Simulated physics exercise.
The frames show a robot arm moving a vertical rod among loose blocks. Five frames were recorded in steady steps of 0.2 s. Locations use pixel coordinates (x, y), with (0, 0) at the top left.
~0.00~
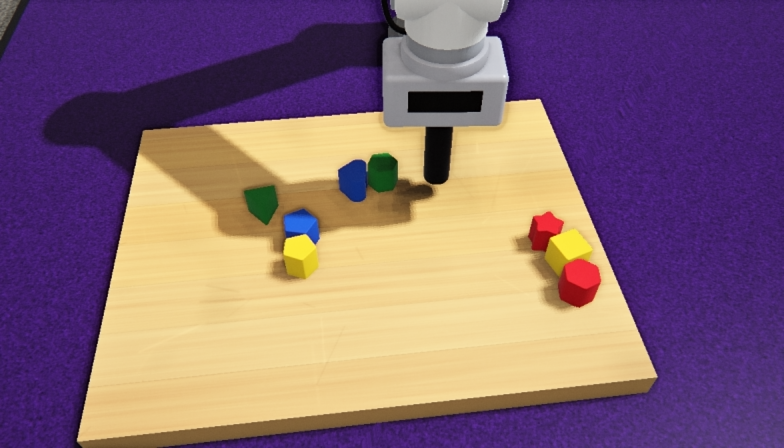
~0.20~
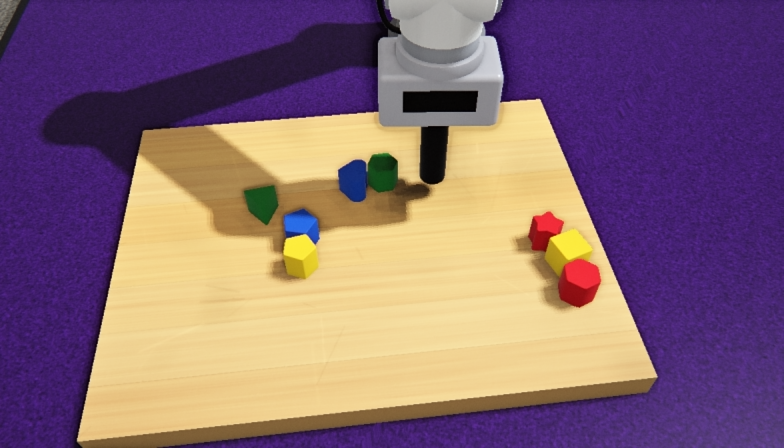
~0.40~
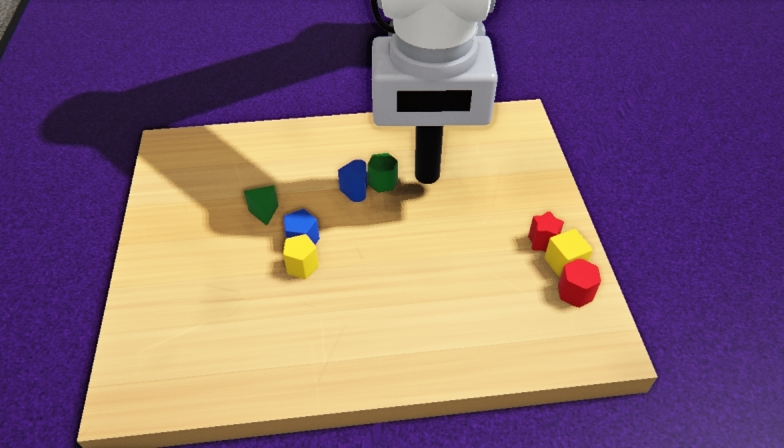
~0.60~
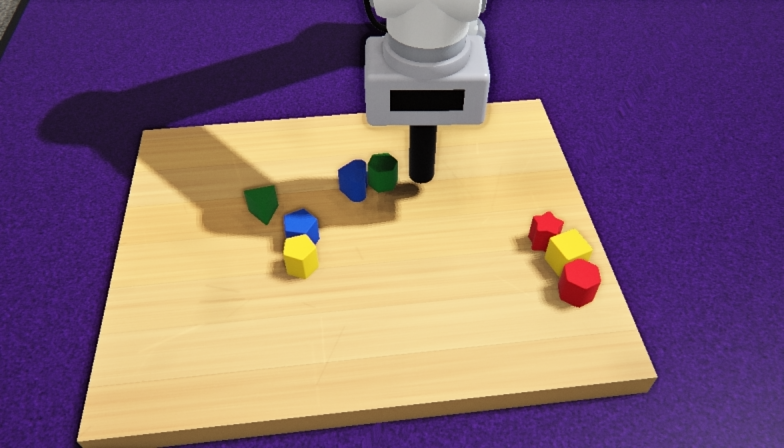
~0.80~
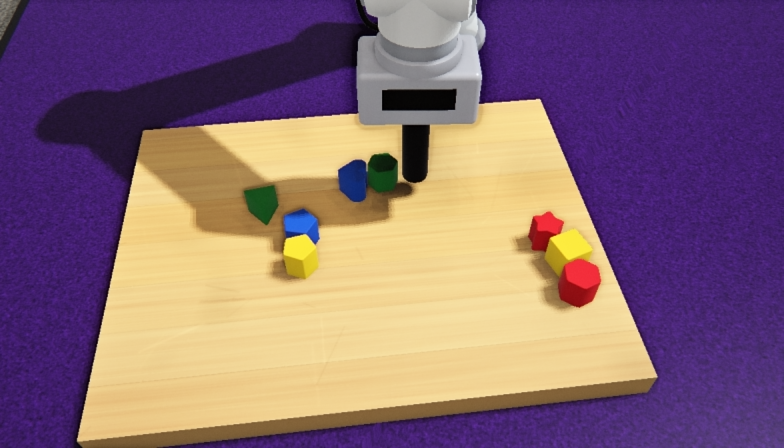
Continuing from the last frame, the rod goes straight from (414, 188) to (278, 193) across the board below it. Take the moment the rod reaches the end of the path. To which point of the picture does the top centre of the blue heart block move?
I think it will end close to (265, 157).
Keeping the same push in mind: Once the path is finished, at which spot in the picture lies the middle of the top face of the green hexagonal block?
In the picture, it is at (348, 151).
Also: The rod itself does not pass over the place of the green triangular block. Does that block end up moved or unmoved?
Put simply, it stays right there.
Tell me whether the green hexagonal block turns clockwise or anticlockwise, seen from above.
It twists with the clock when seen from above.
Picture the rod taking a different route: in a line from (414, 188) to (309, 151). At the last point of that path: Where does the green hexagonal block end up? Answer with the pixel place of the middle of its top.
Most likely (288, 145).
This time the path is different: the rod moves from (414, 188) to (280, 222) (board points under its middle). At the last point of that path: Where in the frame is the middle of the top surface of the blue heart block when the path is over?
Roughly at (328, 169).
On the path given first. One third of the way, rod at (368, 177); blue heart block at (337, 168), turned 60° anticlockwise; green hexagonal block at (355, 153), turned 40° clockwise.
Two thirds of the way, rod at (321, 179); blue heart block at (293, 164), turned 35° anticlockwise; green hexagonal block at (348, 151), turned 75° clockwise.
At the end, rod at (276, 180); green triangular block not moved; blue heart block at (265, 157), turned 45° clockwise; green hexagonal block at (348, 151), turned 75° clockwise.
